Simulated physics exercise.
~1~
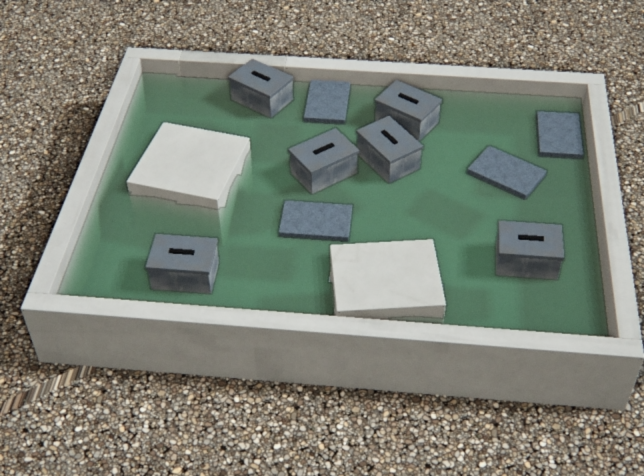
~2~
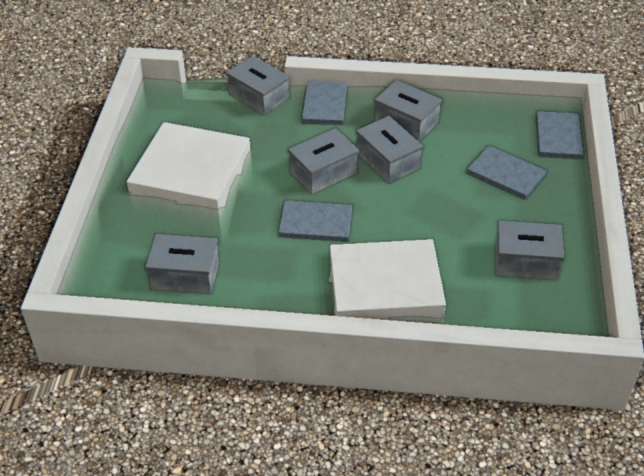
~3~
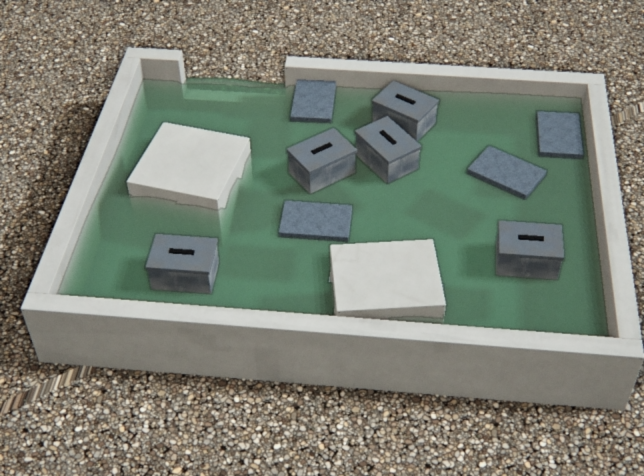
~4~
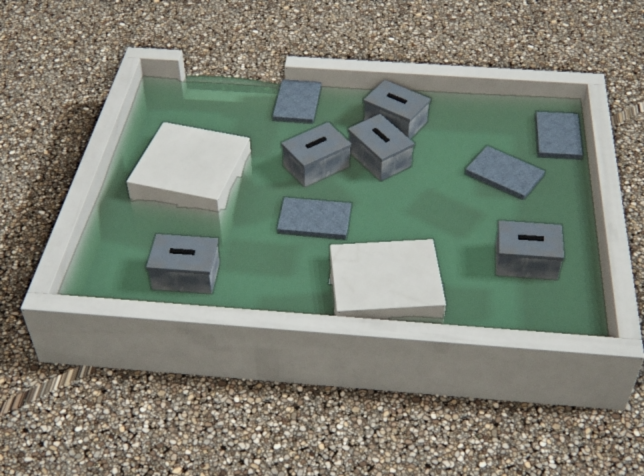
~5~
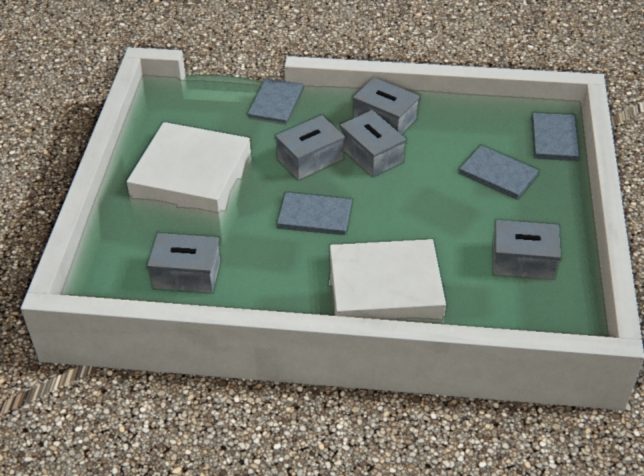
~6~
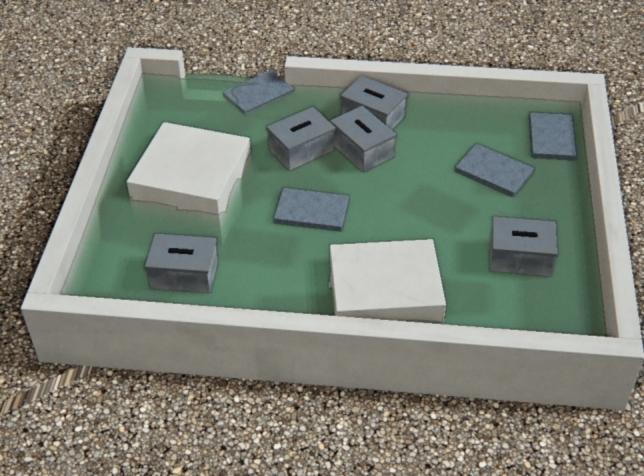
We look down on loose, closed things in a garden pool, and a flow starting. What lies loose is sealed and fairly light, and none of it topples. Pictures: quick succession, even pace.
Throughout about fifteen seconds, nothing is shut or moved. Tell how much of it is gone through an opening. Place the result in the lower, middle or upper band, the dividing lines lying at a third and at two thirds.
The portion will probably sit in the middle band.
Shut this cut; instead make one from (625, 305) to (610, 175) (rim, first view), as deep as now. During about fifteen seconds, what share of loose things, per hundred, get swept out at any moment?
Roughly 70 in a hundred.
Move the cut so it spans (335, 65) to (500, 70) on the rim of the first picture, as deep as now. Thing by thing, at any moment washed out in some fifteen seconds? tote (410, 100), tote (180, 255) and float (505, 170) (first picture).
Going through them in turn: Escaped; remains behind; escaped.
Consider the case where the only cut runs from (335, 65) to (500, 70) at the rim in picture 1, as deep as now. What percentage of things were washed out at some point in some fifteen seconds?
Roughly 80 per cent.
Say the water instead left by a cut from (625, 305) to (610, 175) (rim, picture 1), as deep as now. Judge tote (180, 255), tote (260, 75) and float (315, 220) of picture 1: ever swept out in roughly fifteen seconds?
Lab note - object 1: Retained; object 2: Retained; object 3: Escaped.
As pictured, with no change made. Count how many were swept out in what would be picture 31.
That gives 4.
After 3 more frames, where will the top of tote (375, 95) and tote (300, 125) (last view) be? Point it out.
Estimated: (345, 88); (275, 112).
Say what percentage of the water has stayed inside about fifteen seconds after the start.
I'd estimate some 56 percent of the water stays.
A moment on, 2 of 10 are out; 8 afloat.
Next, 4 of 10 are out; 6 afloat.
Later, 4 of 10 are out; 6 afloat.
In the end, 6 of 10 are out; 4 afloat.
